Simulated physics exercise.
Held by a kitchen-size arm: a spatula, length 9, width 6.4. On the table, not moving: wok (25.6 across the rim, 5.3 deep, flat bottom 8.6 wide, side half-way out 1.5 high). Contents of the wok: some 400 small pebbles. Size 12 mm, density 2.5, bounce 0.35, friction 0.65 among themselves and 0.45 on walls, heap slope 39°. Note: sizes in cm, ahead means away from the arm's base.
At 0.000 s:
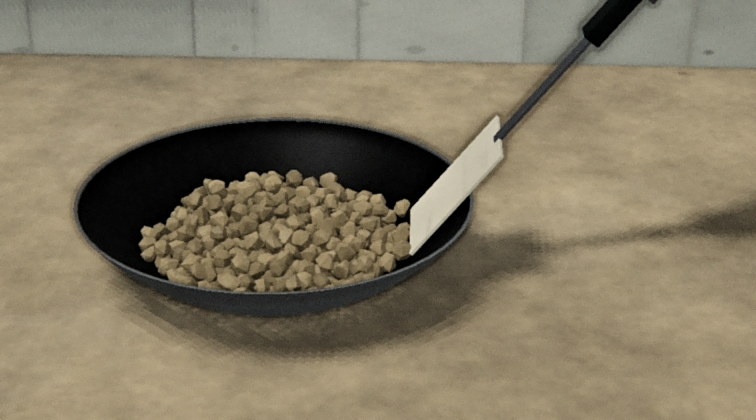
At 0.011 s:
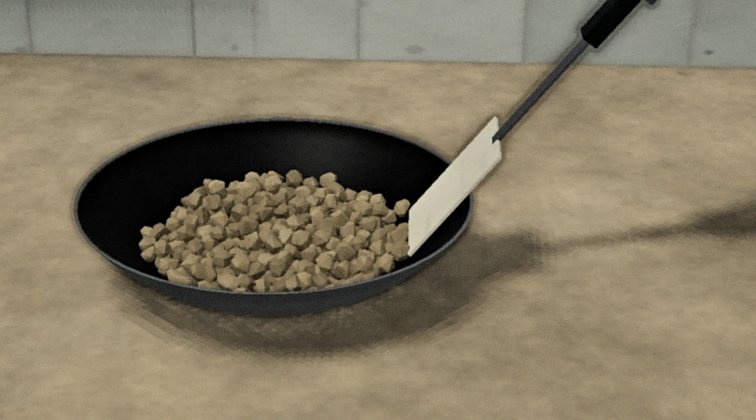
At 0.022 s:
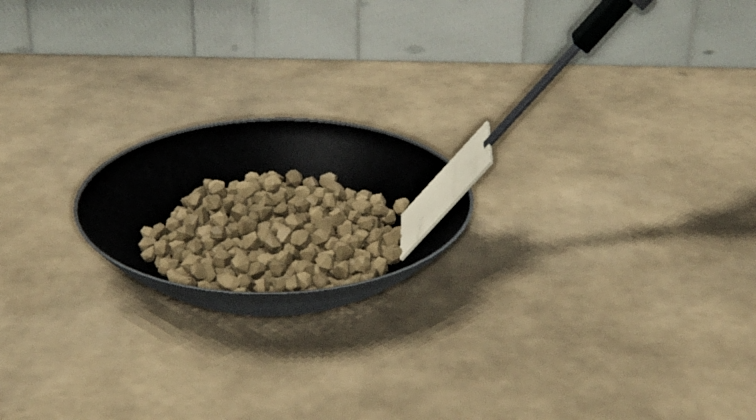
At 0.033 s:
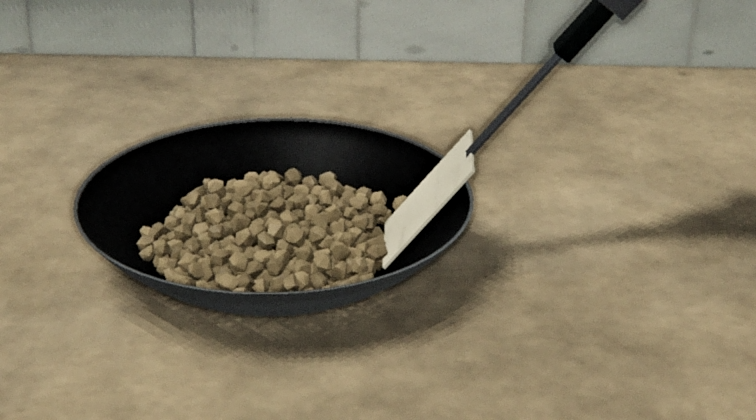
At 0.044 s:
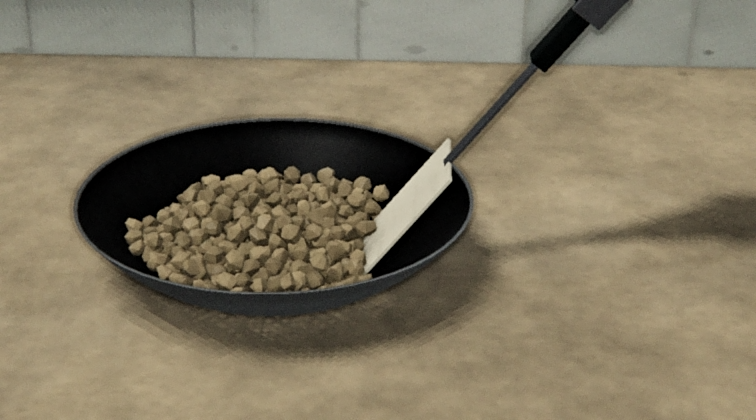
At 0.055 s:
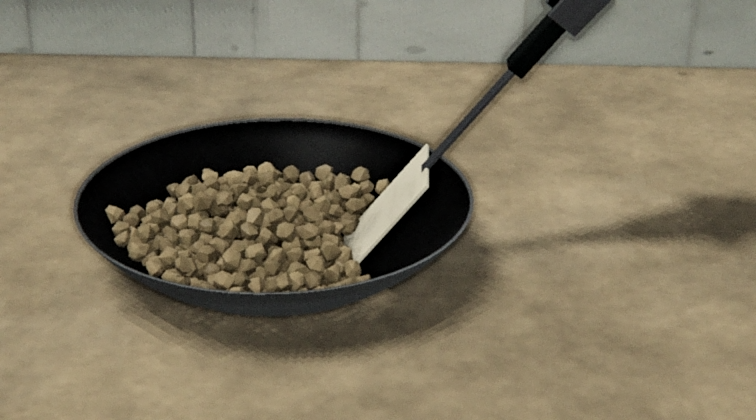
A pale, flat spatula on a dark handle slid leftward into a black wok of small tan pebbles, pushing the heap toward the left side while the wok stayed still on the table.
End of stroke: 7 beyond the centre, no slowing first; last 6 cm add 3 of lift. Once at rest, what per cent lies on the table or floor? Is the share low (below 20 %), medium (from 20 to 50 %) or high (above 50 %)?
The share is medium, from 20 to 50 %.
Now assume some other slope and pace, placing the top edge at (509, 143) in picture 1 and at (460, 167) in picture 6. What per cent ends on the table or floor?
Roughly 25 %.
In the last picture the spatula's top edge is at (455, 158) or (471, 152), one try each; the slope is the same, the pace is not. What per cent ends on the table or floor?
About 25 and 15 percent.
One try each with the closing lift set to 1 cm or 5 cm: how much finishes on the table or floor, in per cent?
Some 35 and 20 per cent.
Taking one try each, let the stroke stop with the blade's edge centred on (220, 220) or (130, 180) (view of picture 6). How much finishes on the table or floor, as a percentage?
Roughly 10 and 45 per cent.
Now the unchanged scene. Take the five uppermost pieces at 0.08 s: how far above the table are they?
I'd put it close to 7 cm.
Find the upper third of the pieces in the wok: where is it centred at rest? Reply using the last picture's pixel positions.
You'll find it at about (166, 207).
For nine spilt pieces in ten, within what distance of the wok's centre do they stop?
Around 40 centimetres.
After 0.08 s, sloping 52°, highest piece 8 above the table; 397 in the wok.
After 0.11 s, sloping 52°, highest piece 10 above the table; 394 in the wok, 3 on the blade or in flight.
After 0.32 s, sloping 52°, highest piece 18 above the table; 288 in the wok, 63 on the table or floor, 46 on the blade or in flight.
After 1.37 s, sloping 52°, highest piece 6 above the table; 288 in the wok, 109 on the table or floor.
At rest, 288 in the wok, 109 on the table or floor. That is 27 % on the table or floor.
